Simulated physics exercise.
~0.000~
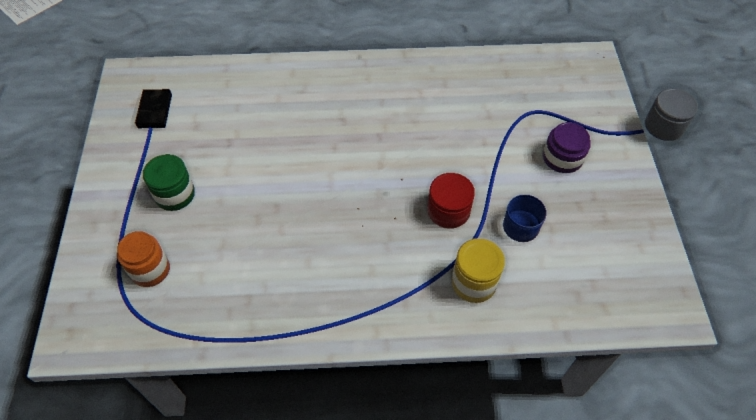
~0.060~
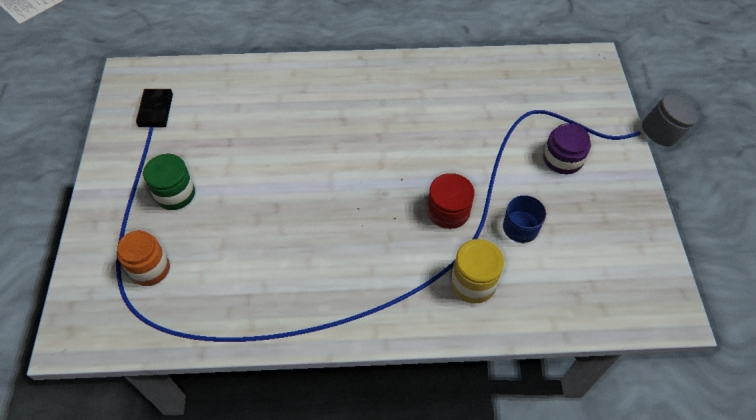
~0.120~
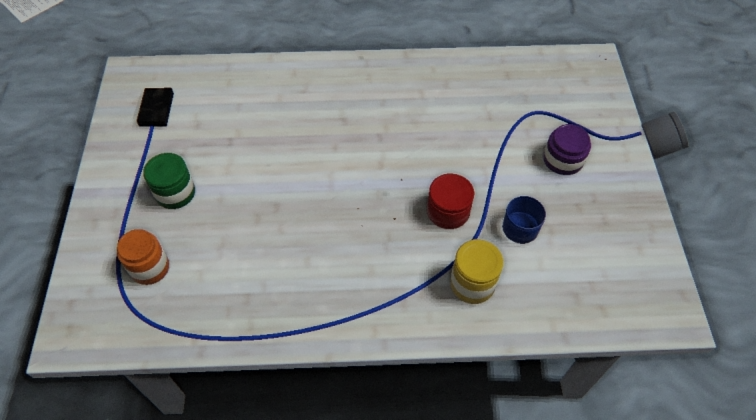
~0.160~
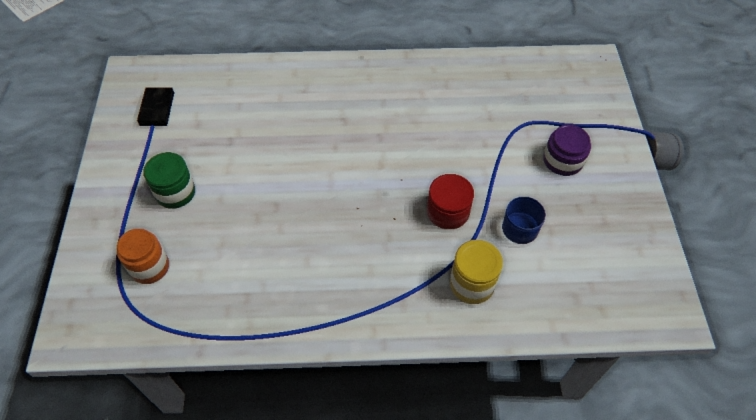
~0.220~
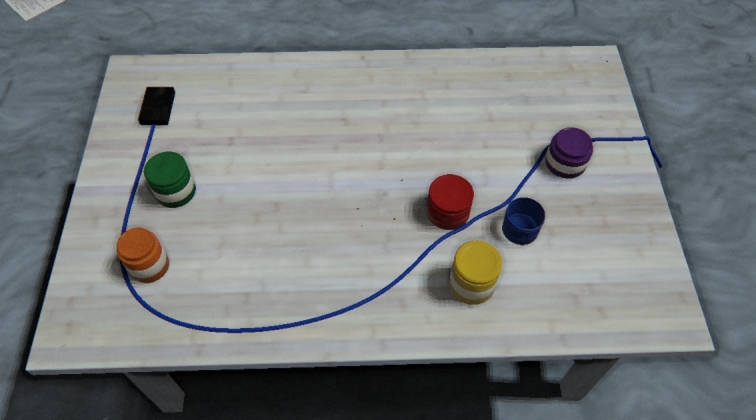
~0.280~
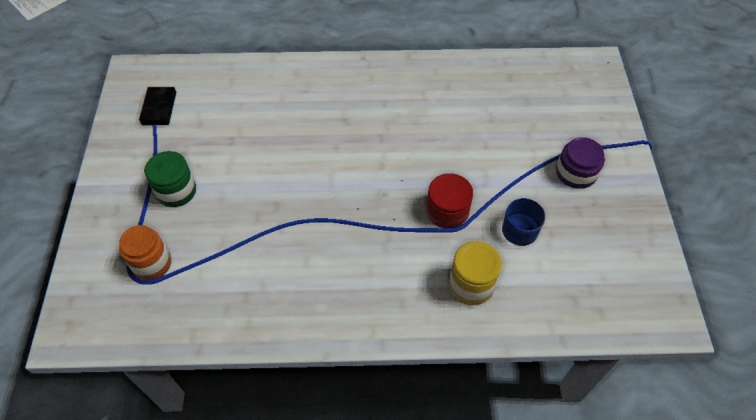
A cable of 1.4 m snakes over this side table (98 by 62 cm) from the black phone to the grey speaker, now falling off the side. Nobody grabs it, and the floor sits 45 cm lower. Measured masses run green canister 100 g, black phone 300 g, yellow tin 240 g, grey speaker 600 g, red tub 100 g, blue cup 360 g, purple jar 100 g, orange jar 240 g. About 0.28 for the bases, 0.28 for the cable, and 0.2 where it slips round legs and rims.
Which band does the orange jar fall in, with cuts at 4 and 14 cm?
The orange jar lands in the high band.
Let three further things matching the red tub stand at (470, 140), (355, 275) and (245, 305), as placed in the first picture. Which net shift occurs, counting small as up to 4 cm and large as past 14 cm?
Shift 1: Minor. Shift 2: Major. Shift 3: Major.
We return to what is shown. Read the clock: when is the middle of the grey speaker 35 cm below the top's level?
Near 0.34 seconds.
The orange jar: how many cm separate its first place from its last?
For the orange jar, that comes to 45 cm.
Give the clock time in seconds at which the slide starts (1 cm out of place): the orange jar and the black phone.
About: Orange jar 0.30 s, black phone 0.34 s.
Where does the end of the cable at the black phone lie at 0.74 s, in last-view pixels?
Roughly at pixel (155, 151).
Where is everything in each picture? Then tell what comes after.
In the first picture, orange jar (135, 246); cable runs through (488, 200) (370, 312) (175, 334) (131, 197).
In the second picture, grey speaker (676, 109); cable runs through (369, 312) (132, 196).
In the third picture, grey speaker (664, 136); cable runs through (368, 312) (132, 195).
In the fourth picture, grey speaker (657, 151); cable runs through (368, 312) (132, 194).
In the fifth picture, grey speaker (642, 181); cable runs through (639, 139) (376, 295) (133, 194).
In the sixth picture, orange jar (137, 240); cable runs through (540, 167) (395, 229) (217, 255).
At 0.5 s, the cable's tail end at (155, 151); orange jar 25 cm off its start, purple jar 21 cm off its start, red tub 15 cm off its start.
At 0.7 s, the cable's tail end at (155, 151); orange jar 40 cm off its start, purple jar 26 cm off its start, red tub 17 cm off its start.
At 1.0 s, the cable's tail end at (155, 151); orange jar 43 cm off its start at (337, 77), purple jar over the edge, red tub 17 cm off its start at (427, 109).
At 1.2 s, the cable's tail end at (155, 151); orange jar 43 cm off its start, purple jar over the edge, red tub 17 cm off its start.
At 2.4 s, the cable's tail end at (155, 151); orange jar 43 cm off its start at (337, 77), purple jar over the edge, red tub 17 cm off its start at (427, 109), black phone 6 cm off its start at (154, 127).
